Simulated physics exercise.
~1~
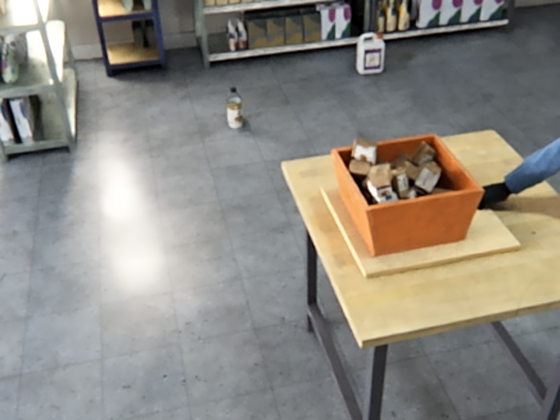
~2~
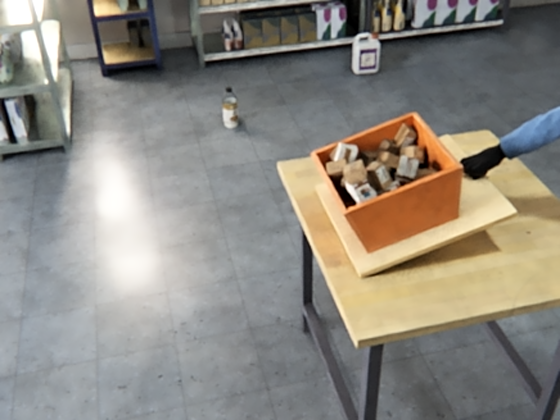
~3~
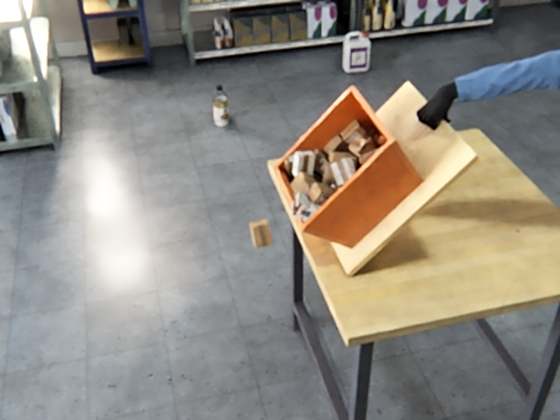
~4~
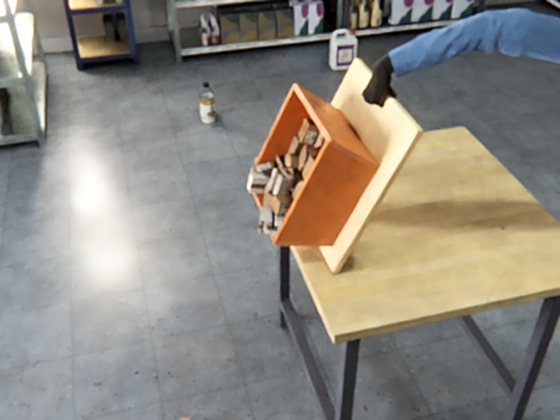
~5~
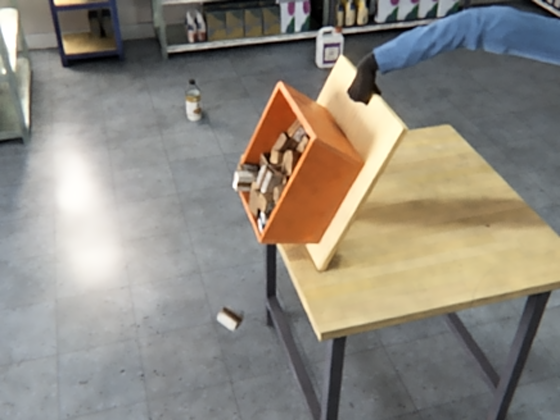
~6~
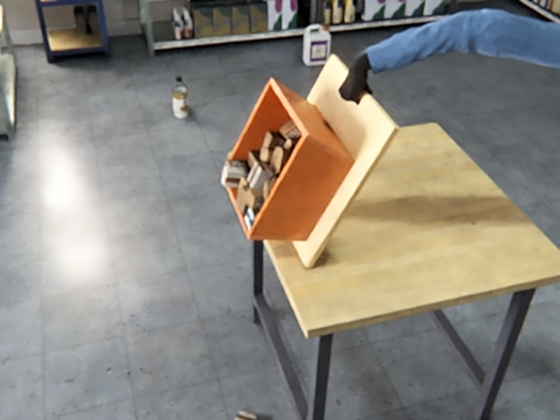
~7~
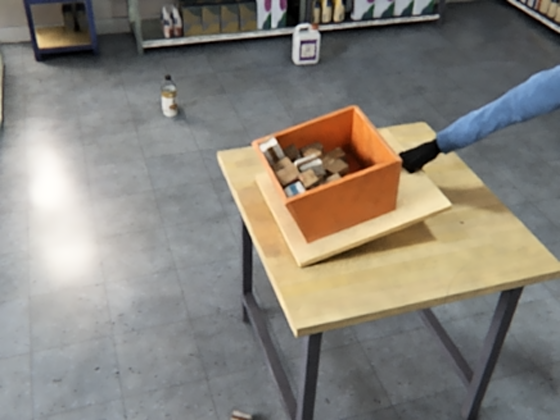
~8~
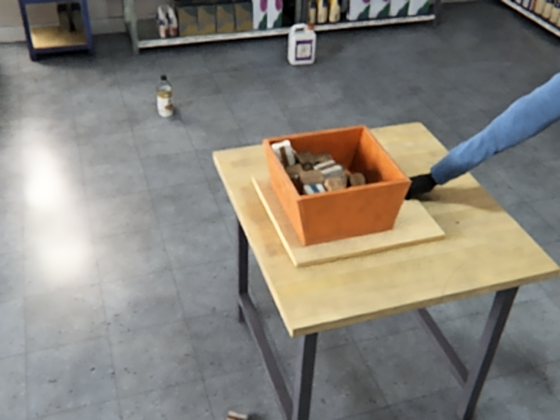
An orange crate of small blocks is tipped steeply, drops a couple, then is lowered flat.
